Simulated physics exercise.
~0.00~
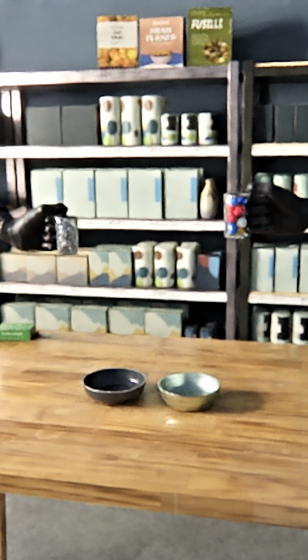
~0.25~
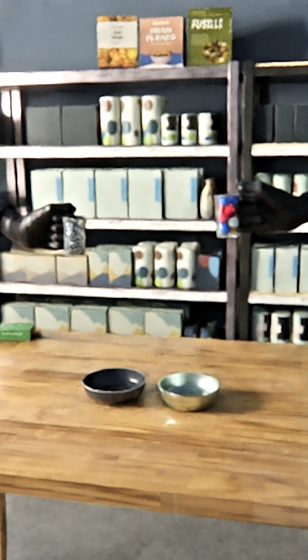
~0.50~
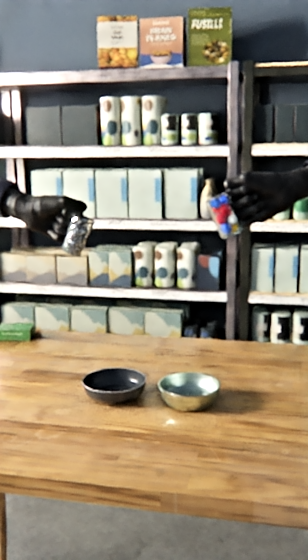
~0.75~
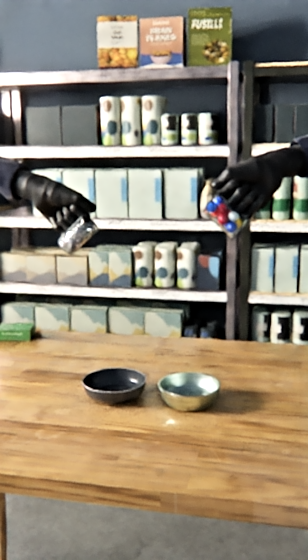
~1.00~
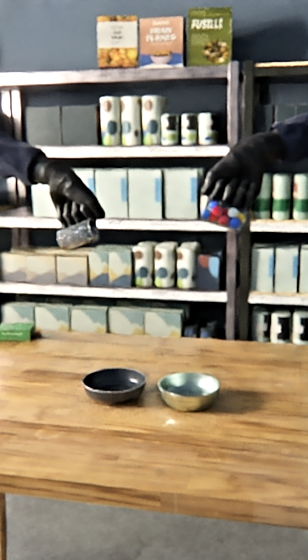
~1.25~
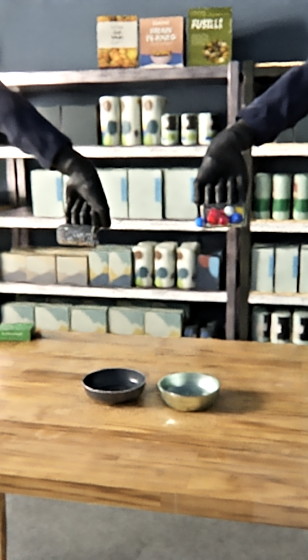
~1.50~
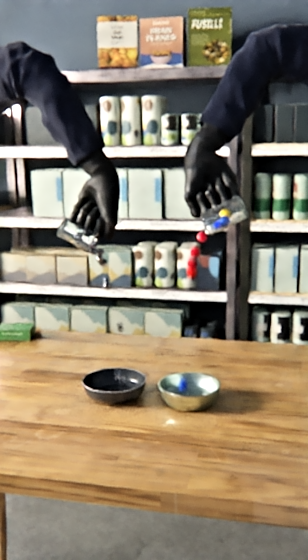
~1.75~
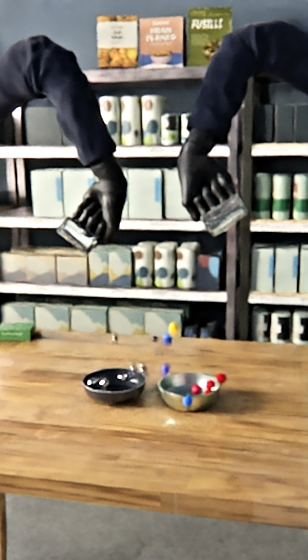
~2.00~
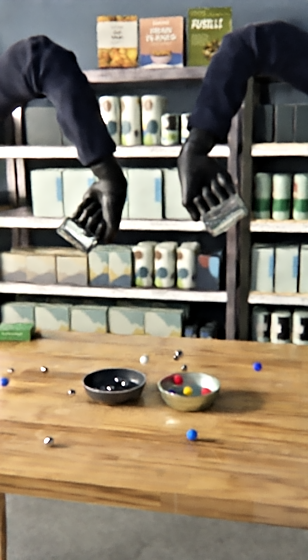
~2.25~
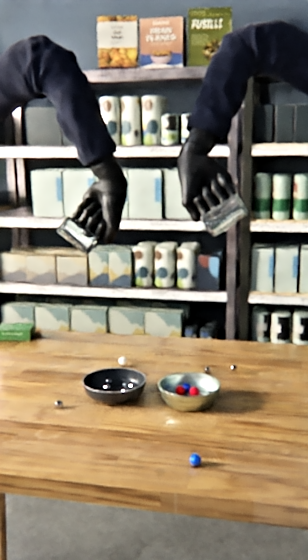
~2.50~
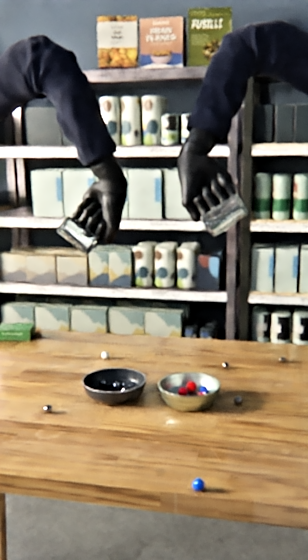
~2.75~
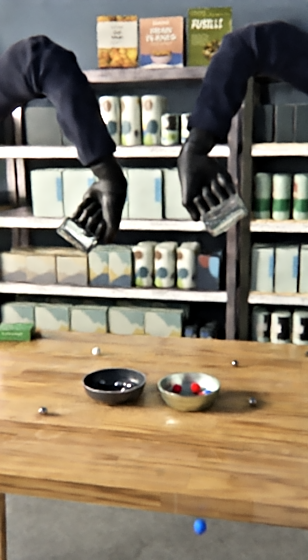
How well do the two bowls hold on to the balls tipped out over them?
Neither bowl holds on to everything. Some silver balls end up outside the left bowl and some colored balls end up outside the right one, though each bowl still has balls in it.
